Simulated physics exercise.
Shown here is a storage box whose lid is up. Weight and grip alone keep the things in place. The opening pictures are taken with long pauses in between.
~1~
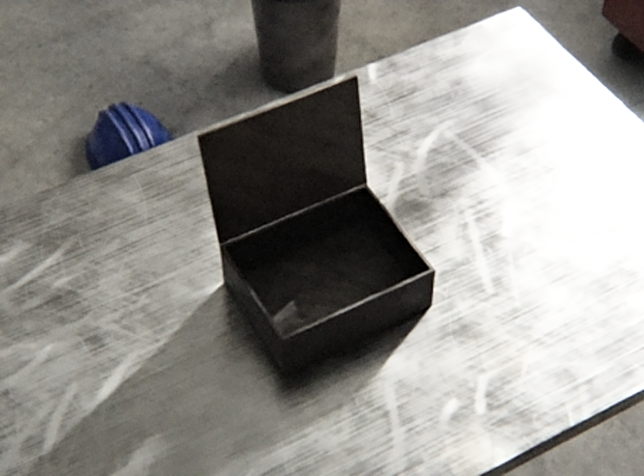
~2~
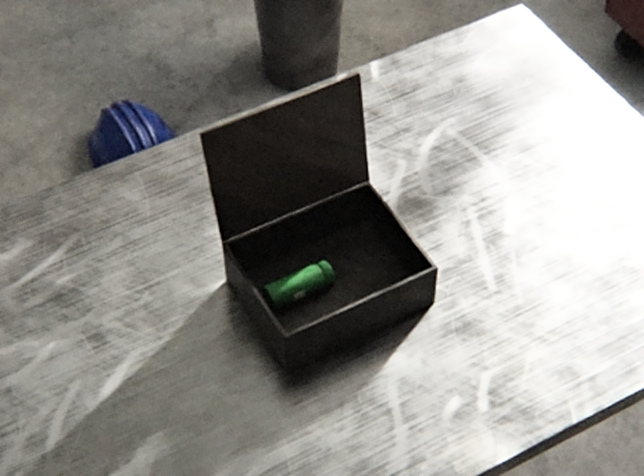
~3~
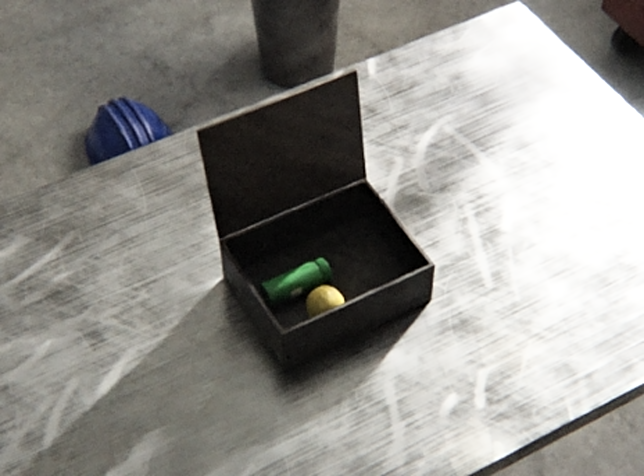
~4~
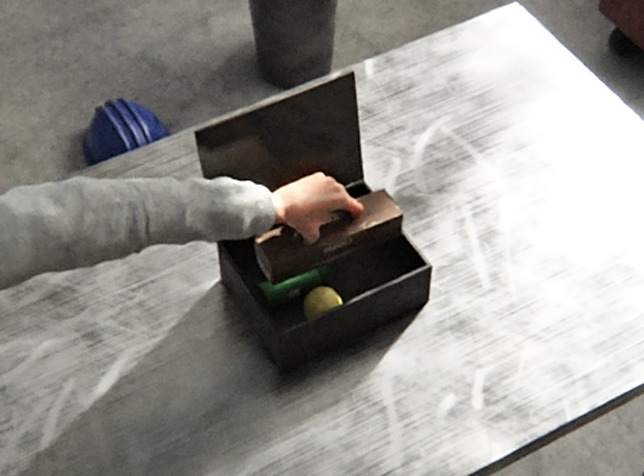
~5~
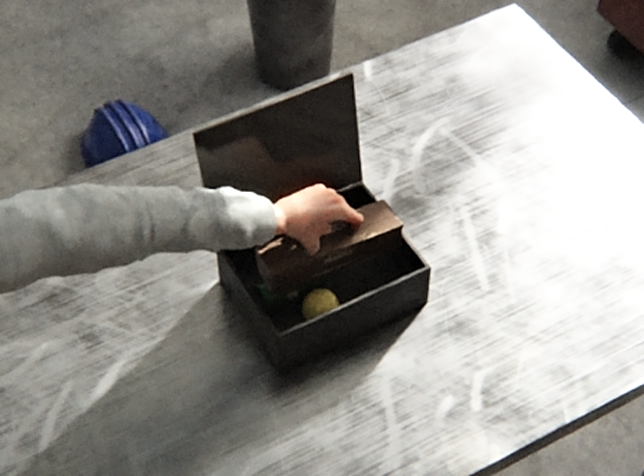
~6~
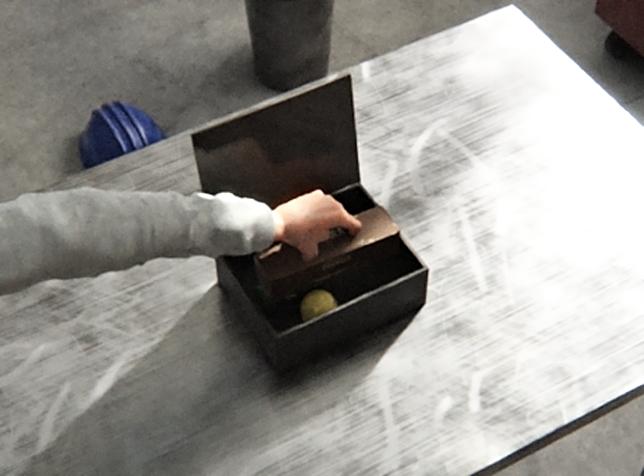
On a scratched metal table, an open box holding a green cylinder, then a yellow ball, before a hand lowers a brown carton inside.
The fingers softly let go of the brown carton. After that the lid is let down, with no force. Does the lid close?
I expect the lid to fit.
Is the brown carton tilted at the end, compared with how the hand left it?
The brown carton ends up leaning.
Then, 0.40 s after the last picture, brown carton on its side near (322, 277); green shaker rolled about its own width.
Then, 1.40 s after the last picture, lid 79° above the rim; brown carton on its side near (322, 277); green shaker rolled about its own width; yellow lemon rolled a little.
Then, 1.70 s after the last picture, lid 48° above the rim; brown carton on its side near (322, 277); green shaker rolled about its own width; yellow lemon rolled a little.
Then, 1.90 s after the last picture, lid 16° above the rim; brown carton on its side near (322, 277); green shaker rolled about its own width; yellow lemon rolled a little.
At rest, lid shut; tipped over in the box, brown carton; moved from the start, green shaker; yellow lemon in place. Seen from the same camera at the end, brown carton near (322, 277).
